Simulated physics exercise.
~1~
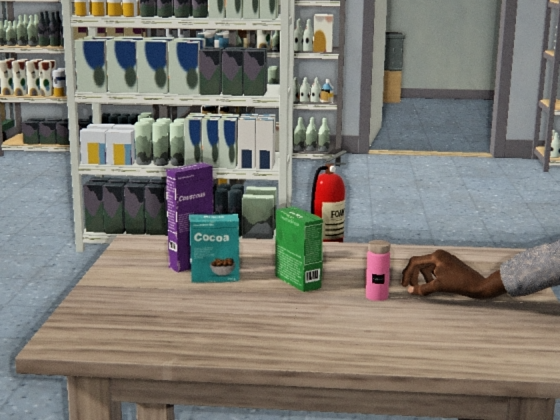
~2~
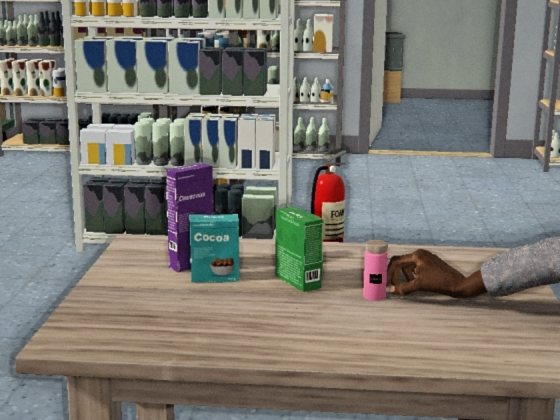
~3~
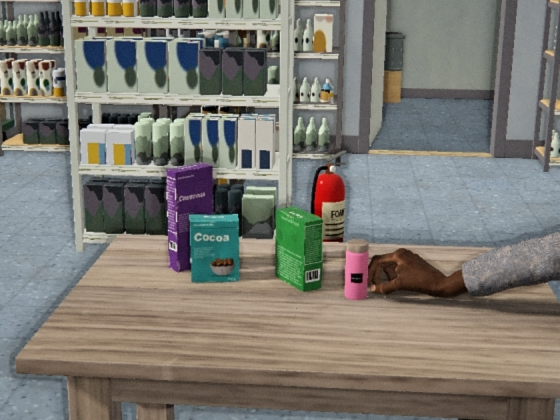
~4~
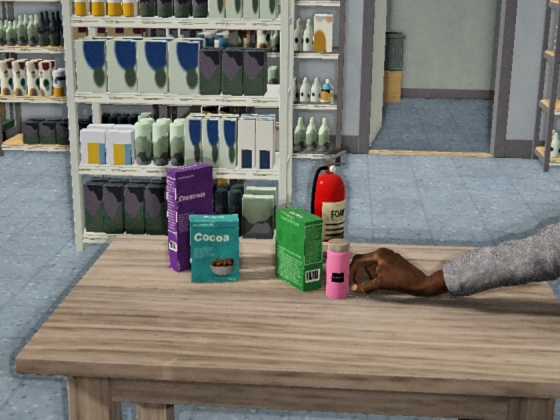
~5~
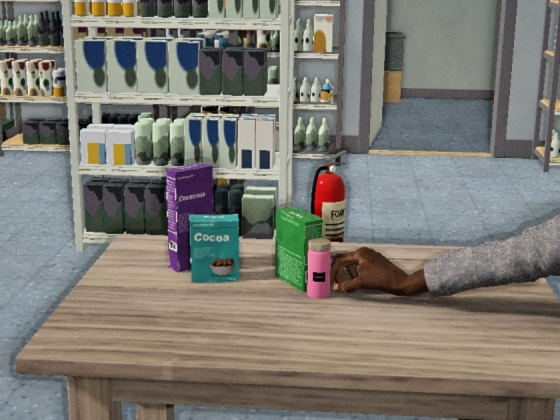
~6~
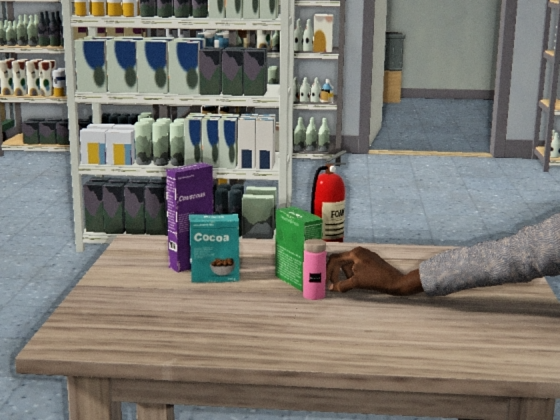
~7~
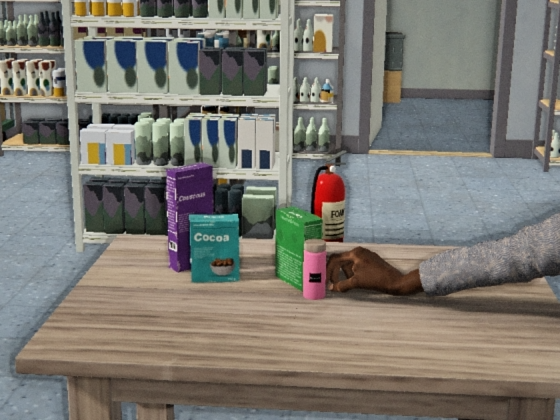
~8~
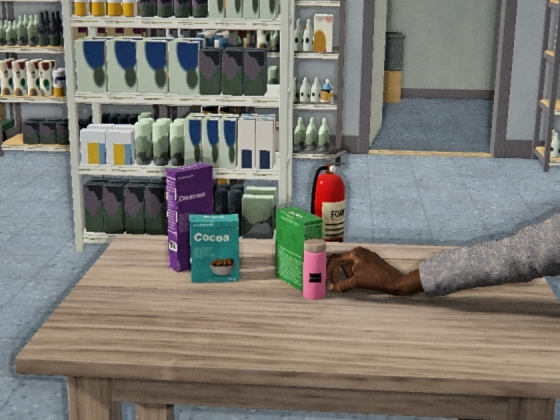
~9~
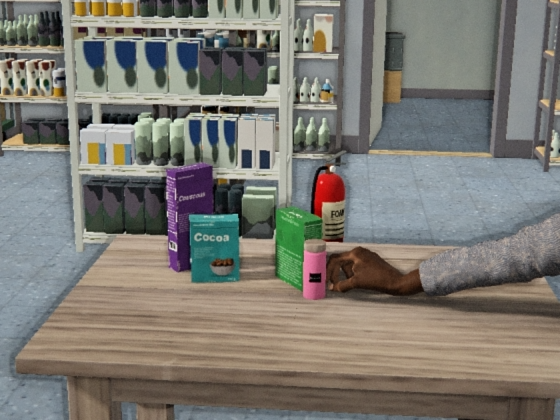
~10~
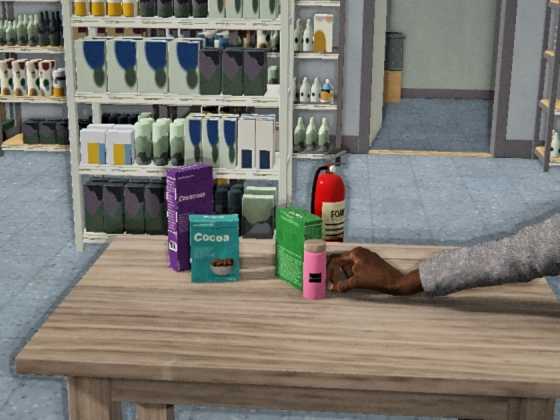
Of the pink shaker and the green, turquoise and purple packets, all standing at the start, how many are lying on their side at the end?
None of them are lying down at the end. The pink shaker slides left but stays upright, and the three packets remain standing in their places.
In a store-like room with stocked shelves and an open doorway behind, a wooden table is seen from the front and slightly above by a still camera. A tall purple packet, a turquoise cocoa packet and a green packet stand toward the left and middle, with a red extinguisher behind and a pink shaker to their right. A hand in a grey sleeve reaches in from the right and pushes the shaker steadily left. The shaker slides upright until it partly covers the green packet. There it stops, still standing, with the hand resting beside it and the packets unmoved.
